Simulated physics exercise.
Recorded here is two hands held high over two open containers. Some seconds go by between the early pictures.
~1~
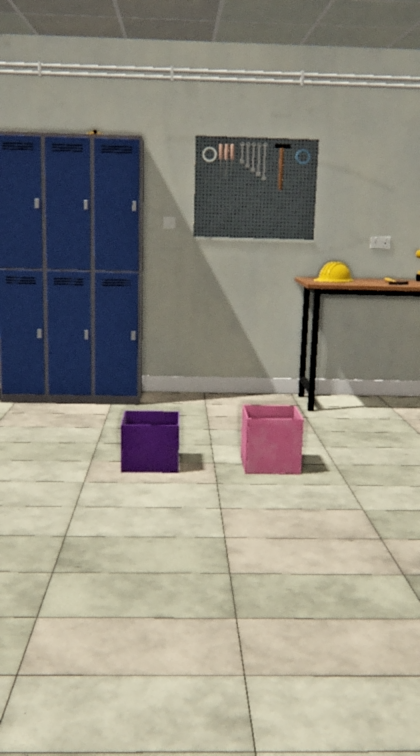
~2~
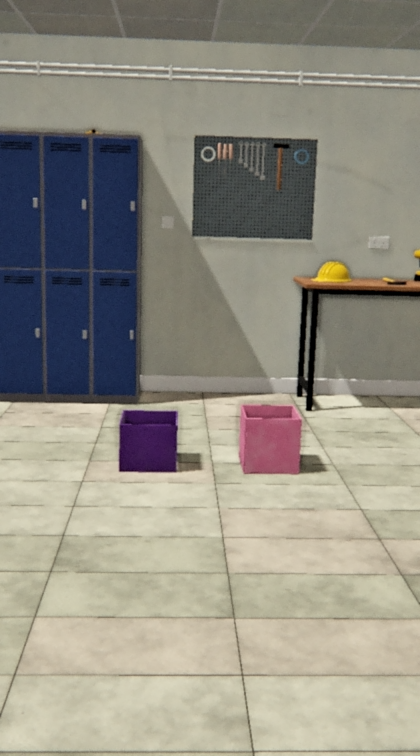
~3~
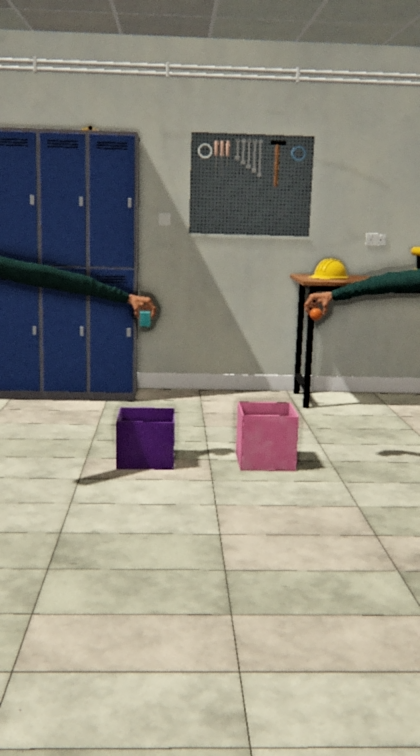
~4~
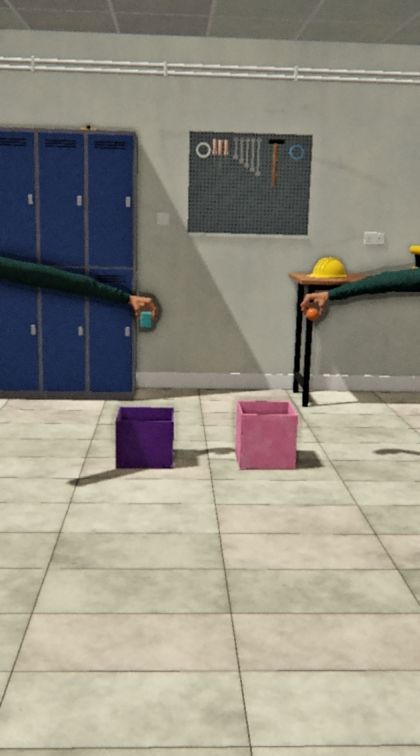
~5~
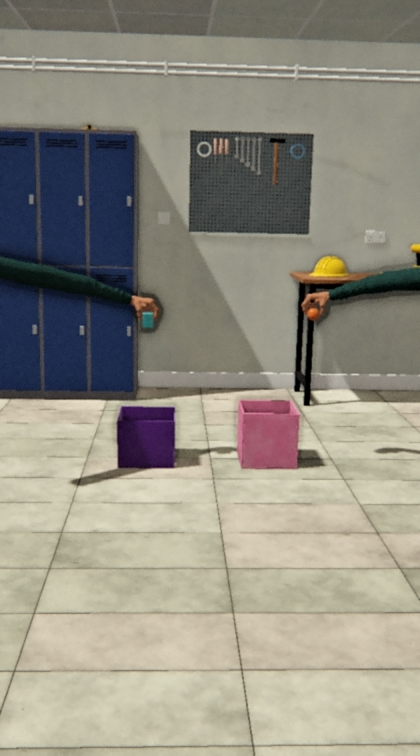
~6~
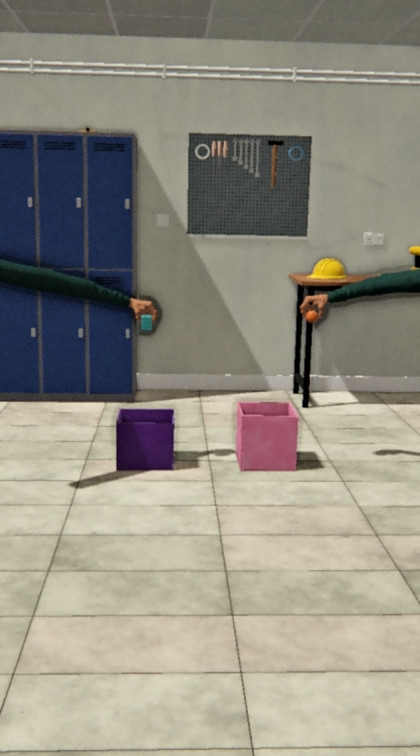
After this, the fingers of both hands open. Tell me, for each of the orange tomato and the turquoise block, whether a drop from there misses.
Per thing - orange tomato: A miss; turquoise block: No miss.
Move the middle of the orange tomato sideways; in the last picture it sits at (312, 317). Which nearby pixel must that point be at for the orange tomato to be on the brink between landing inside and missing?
Threshold: About (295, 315).
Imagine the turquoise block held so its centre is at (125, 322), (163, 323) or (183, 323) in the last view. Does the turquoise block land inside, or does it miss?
So, taking them in order, it drops in, it drops in and it fails to go in.
Then, 0.18 s after the last picture, orange tomato moved about its own width near (311, 335); turquoise block moved about its own width near (147, 341).
Then, 0.30 s after the last picture, orange tomato falling near (309, 379); turquoise block falling near (146, 385).
Then, 0.40 s after the last picture, orange tomato falling near (306, 435); turquoise block falling near (146, 441).
At rest, the orange tomato ends up outside, near (305, 457); the turquoise block drops into the container, near (146, 454).
